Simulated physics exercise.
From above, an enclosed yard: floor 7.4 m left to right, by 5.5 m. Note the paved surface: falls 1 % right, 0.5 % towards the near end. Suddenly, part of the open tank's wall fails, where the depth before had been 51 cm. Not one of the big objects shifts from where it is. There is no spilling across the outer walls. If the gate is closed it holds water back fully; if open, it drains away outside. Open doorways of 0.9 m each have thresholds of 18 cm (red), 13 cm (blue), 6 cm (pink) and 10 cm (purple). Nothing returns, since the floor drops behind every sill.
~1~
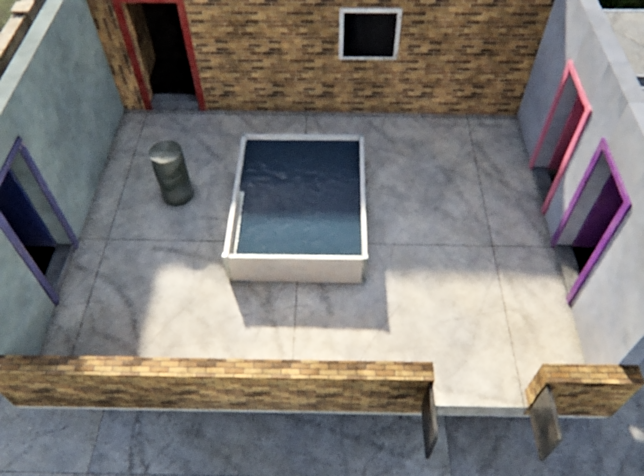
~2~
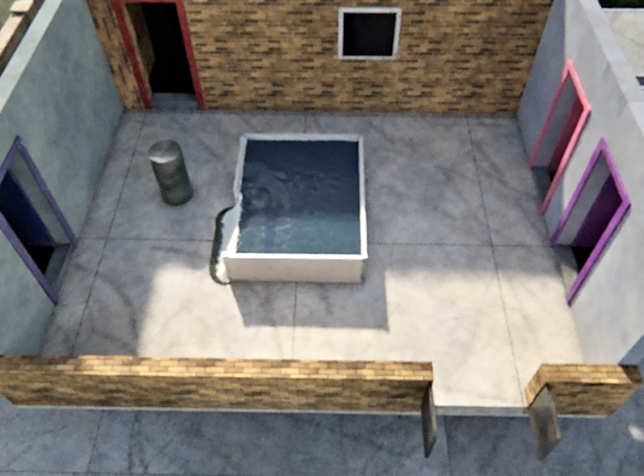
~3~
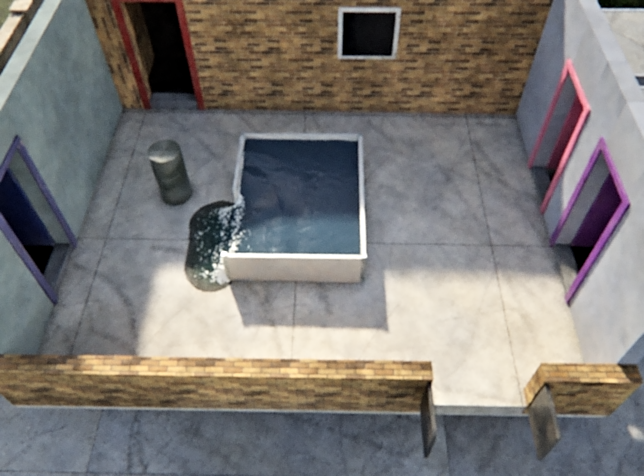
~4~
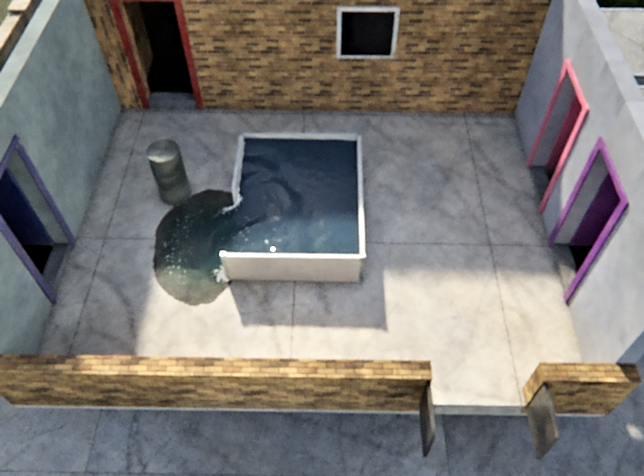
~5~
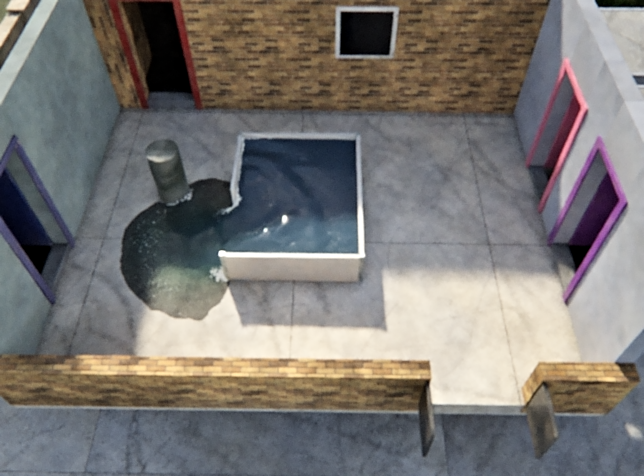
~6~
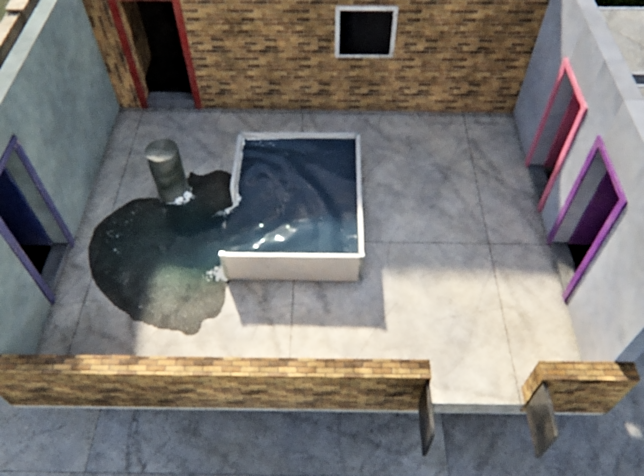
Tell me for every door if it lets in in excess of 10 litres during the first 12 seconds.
At the red door the limit will not be crossed, at the blue door the limit will be crossed, at the pink door the limit will be crossed, at the purple door the limit will not be crossed.
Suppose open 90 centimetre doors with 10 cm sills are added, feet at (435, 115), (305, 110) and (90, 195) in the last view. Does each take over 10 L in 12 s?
Result in order - not enough, not enough, more than that.
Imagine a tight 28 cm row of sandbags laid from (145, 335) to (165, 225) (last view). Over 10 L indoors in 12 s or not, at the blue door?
Blue: Within it.
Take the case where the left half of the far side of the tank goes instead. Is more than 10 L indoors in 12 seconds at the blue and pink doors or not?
At blue the amount is beneath the mark, while at pink it is higher than the mark.
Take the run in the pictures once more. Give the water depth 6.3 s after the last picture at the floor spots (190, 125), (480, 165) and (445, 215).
Depths in turn: Roughly 8, 1 and 0 centimetres.
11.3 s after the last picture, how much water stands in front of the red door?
Roughly 5.0 centimetres.
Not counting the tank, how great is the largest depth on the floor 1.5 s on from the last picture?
About 38 cm.
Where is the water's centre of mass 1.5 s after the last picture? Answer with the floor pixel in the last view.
About (229, 234).
Then, 0.7 s after the last picture water covers 20 % of the floor and is deepest (29 cm) near (223, 258); red door not reached, blue door 25 cm at the sill, 10 L in, pink door not reached, purple door not reached.
Then, 1.5 s after the last picture water covers 25 % of the floor and is deepest (38 cm) near (27, 378); red door not reached, blue door 27 cm at the sill, 52 L in, pink door not reached, purple door not reached.
Then, 2.8 s after the last picture water covers 35 % of the floor and is deepest (24 cm) near (32, 365); red door 14 cm at the sill, 0 L in, blue door 21 cm at the sill, 110 L in, pink door not reached, purple door not reached.
Then, 6.3 s after the last picture water covers 80 % of the floor and is deepest (14 cm) near (27, 378); red door 9 cm at the sill, 0 L in, blue door 11 cm at the sill, 136 L in, pink door not reached, purple door 9 cm at the sill, 0 L in.
Then, 11.3 s after the last picture water covers 95 % of the floor and is deepest (10 cm) near (535, 193); red door 5 cm at the sill, 0 L in, blue door 6 cm at the sill, 136 L in, pink door 10 cm at the sill, 25 L in, purple door 7 cm at the sill, 0 L in.
